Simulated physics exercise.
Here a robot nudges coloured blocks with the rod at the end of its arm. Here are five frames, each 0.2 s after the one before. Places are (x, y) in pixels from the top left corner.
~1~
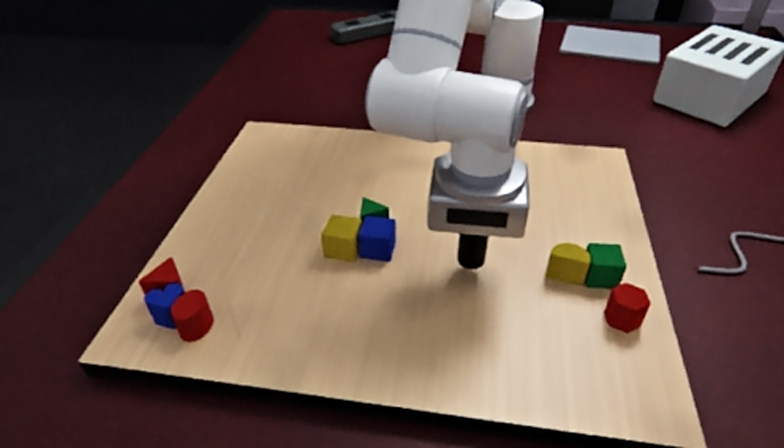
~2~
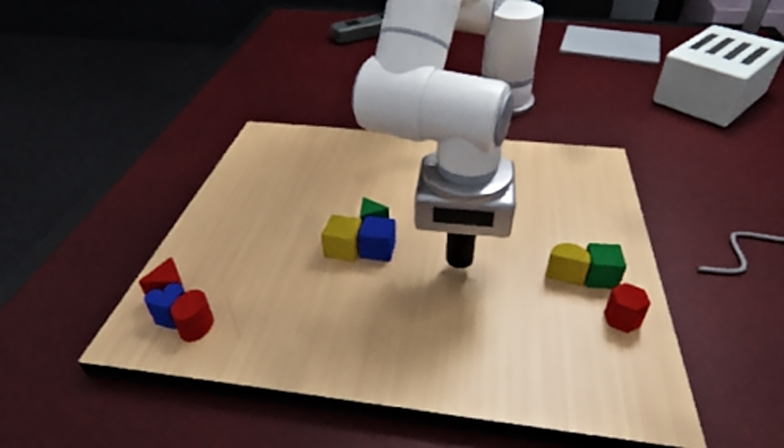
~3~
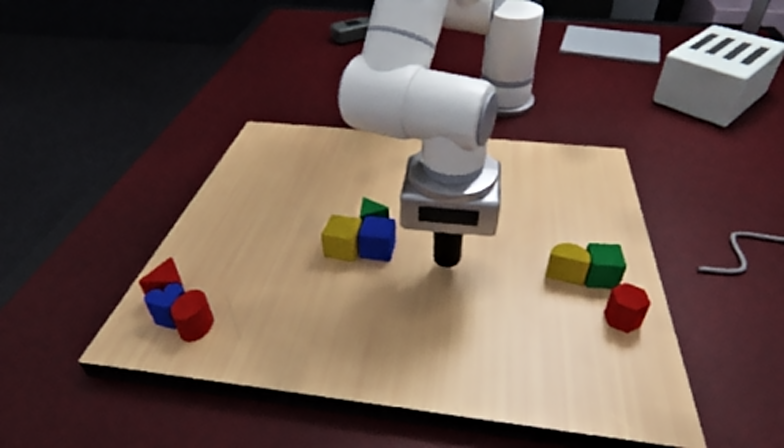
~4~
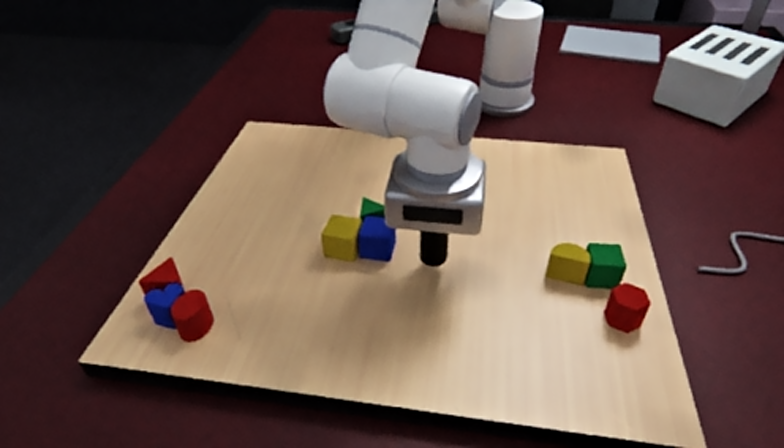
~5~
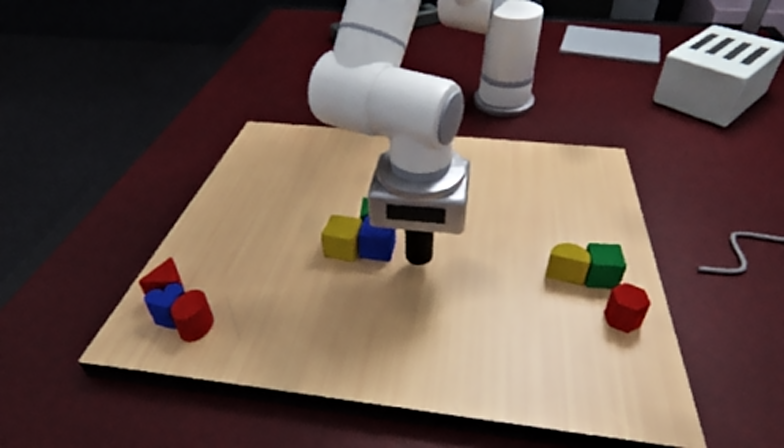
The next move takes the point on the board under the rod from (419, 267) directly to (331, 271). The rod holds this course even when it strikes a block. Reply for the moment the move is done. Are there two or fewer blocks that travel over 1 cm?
Yes, I think so.
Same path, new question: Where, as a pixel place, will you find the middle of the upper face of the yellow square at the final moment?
Final place: (322, 213).
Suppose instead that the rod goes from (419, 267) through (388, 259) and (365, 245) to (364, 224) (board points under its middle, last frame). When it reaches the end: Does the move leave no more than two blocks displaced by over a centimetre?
Final answer: No.
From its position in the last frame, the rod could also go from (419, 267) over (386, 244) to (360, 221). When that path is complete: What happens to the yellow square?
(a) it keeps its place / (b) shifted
The correct letter is b.
What follows on the original path. One third of the way, rod (389, 258); yellow square (336, 224); blue square (370, 226).
Two thirds of the way, rod (358, 259); yellow square (322, 214); green triangular piece (369, 204), turned 20° clockwise; blue square (355, 226), turned 55° clockwise.
At the end, rod (330, 260); yellow square (322, 213); green triangular piece (369, 204), turned 20° clockwise; blue square (353, 226), turned 70° clockwise.
